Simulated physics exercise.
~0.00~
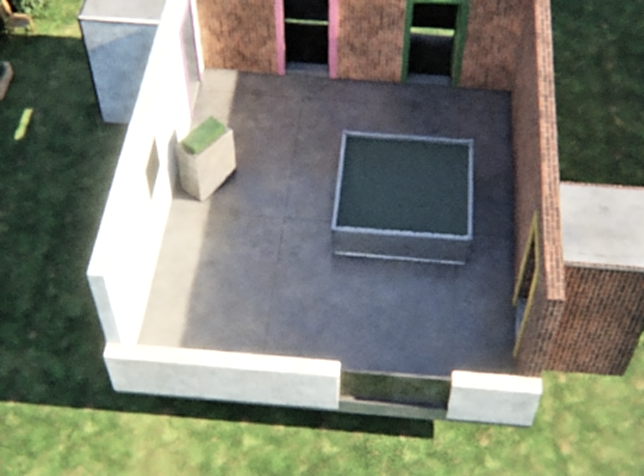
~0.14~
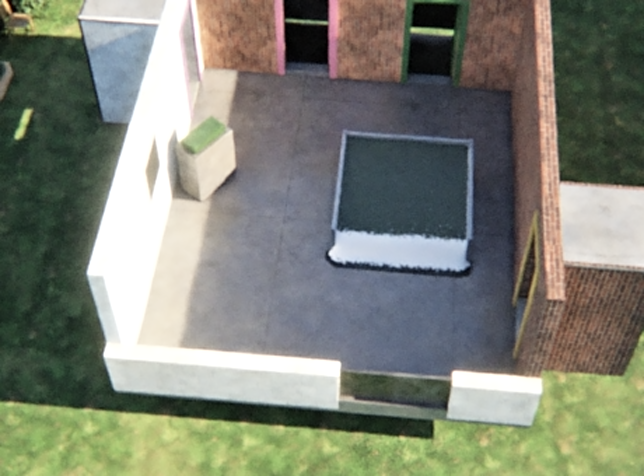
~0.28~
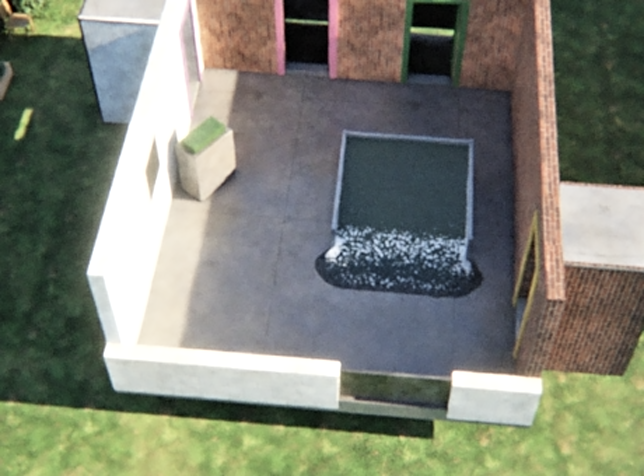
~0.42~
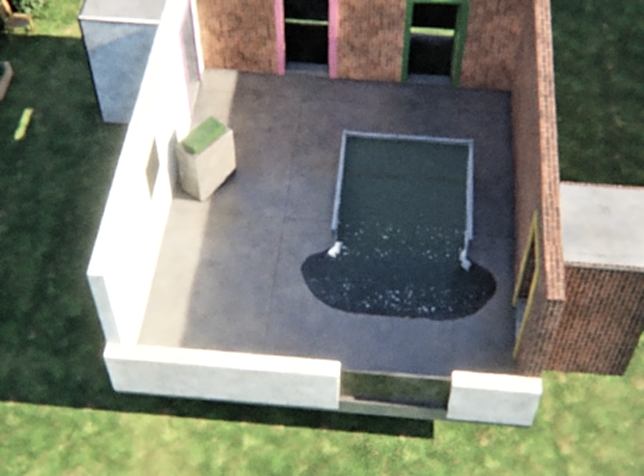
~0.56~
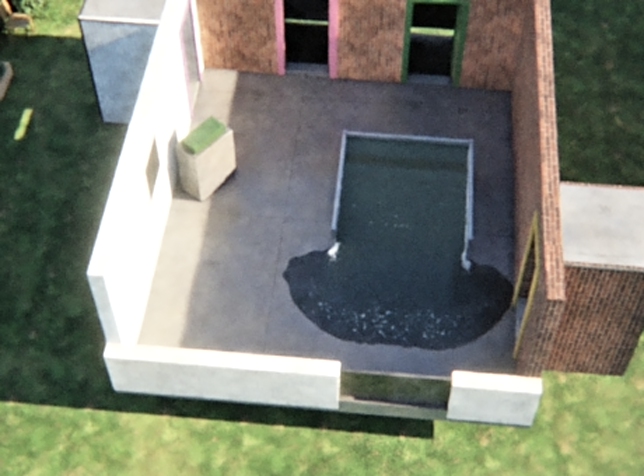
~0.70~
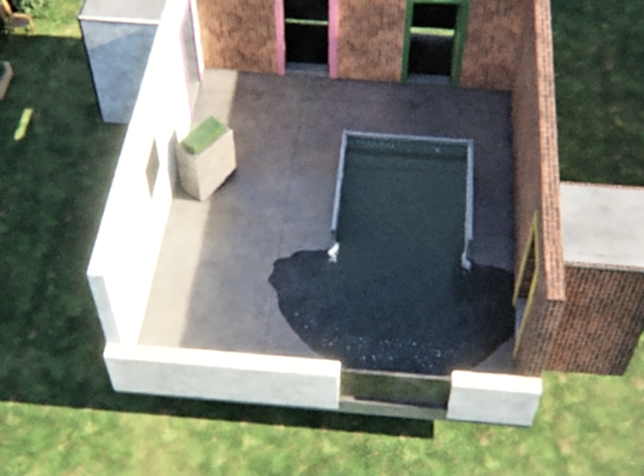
Dark water bursting from the near side of an open tank and spreading in a widening pool across a walled yard's grey floor.
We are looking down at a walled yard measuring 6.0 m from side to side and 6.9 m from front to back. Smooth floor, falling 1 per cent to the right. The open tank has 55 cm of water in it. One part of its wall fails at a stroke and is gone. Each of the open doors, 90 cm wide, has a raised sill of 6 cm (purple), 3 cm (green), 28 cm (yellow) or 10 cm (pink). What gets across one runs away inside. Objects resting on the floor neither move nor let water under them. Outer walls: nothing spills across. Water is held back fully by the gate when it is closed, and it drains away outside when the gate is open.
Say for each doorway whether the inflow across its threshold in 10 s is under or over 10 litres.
Inflow in 10 s: Purple door, under; green door, over; yellow door, under; pink door, under.
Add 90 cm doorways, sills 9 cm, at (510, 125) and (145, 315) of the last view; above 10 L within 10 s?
In turn: Under, over.
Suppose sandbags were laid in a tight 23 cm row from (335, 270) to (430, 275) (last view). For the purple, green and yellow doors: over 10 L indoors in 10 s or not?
So purple comes out low enough, green comes out low enough and yellow comes out low enough.
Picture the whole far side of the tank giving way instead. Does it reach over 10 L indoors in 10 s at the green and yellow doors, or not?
At the green door the limit is surpassed; at the yellow door it is not exceeded.
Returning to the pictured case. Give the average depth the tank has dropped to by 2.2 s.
About 20 centimetres on average.
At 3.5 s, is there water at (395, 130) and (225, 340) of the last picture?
Untouched, soaked.
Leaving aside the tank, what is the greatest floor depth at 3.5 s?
About 27 cm.
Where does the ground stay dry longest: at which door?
Looks like the pink door.
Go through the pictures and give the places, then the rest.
The first picture shows the open tank at (405, 187) is whole and still, 55 cm deep.
In the second picture, water pours out at (400, 249) and has run 1.2 m, to (470, 265); typically 7 cm deep outside, 55 cm at the open tank's back.
In the third picture, the front is at (473, 285), 1.4 m from the gap at (400, 250); 1.5 m2 of floor is under water; 55 cm left at the back of the open tank.
In the fourth picture, water pours out at (400, 251) and has run 1.6 m, to (488, 289); typically 8 cm deep outside, 55 cm at the open tank's back.
In the fifth picture, the front is at (465, 339), 1.9 m from the gap at (400, 251); 4.7 m2 of floor is under water; 54 cm left at the back of the open tank.
In the sixth picture, the front is at (449, 370), 2.4 m from the gap at (400, 250); 6.6 m2 of floor is under water; 50 cm left at the back of the open tank.
After 1.4 s water covers 30 % of the floor and is deepest (36 cm) near (511, 402); purple door not reached, green door not reached, yellow door 12 cm at the sill, 0 L in, pink door not reached.
After 2.2 s water covers 30 % of the floor and is deepest (44 cm) near (511, 402); purple door not reached, green door not reached, yellow door 15 cm at the sill, 0 L in, pink door not reached.
After 3.5 s water covers 40 % of the floor and is deepest (27 cm) near (511, 402); purple door not reached, green door not reached, yellow door 22 cm at the sill, 1 L in, pink door not reached.
After 6.0 s water covers 70 % of the floor and is deepest (22 cm) near (181, 203); purple door 1 cm at the sill, 0 L in, green door 5 cm at the sill, 0 L in, yellow door 12 cm at the sill, 1 L in, pink door not reached.
After 10.0 s water covers 95 % of the floor and is deepest (11 cm) near (394, 96); purple door 1 cm at the sill, 0 L in, green door 6 cm at the sill, 19 L in, yellow door 7 cm at the sill, 1 L in, pink door 7 cm at the sill, 1 L in.
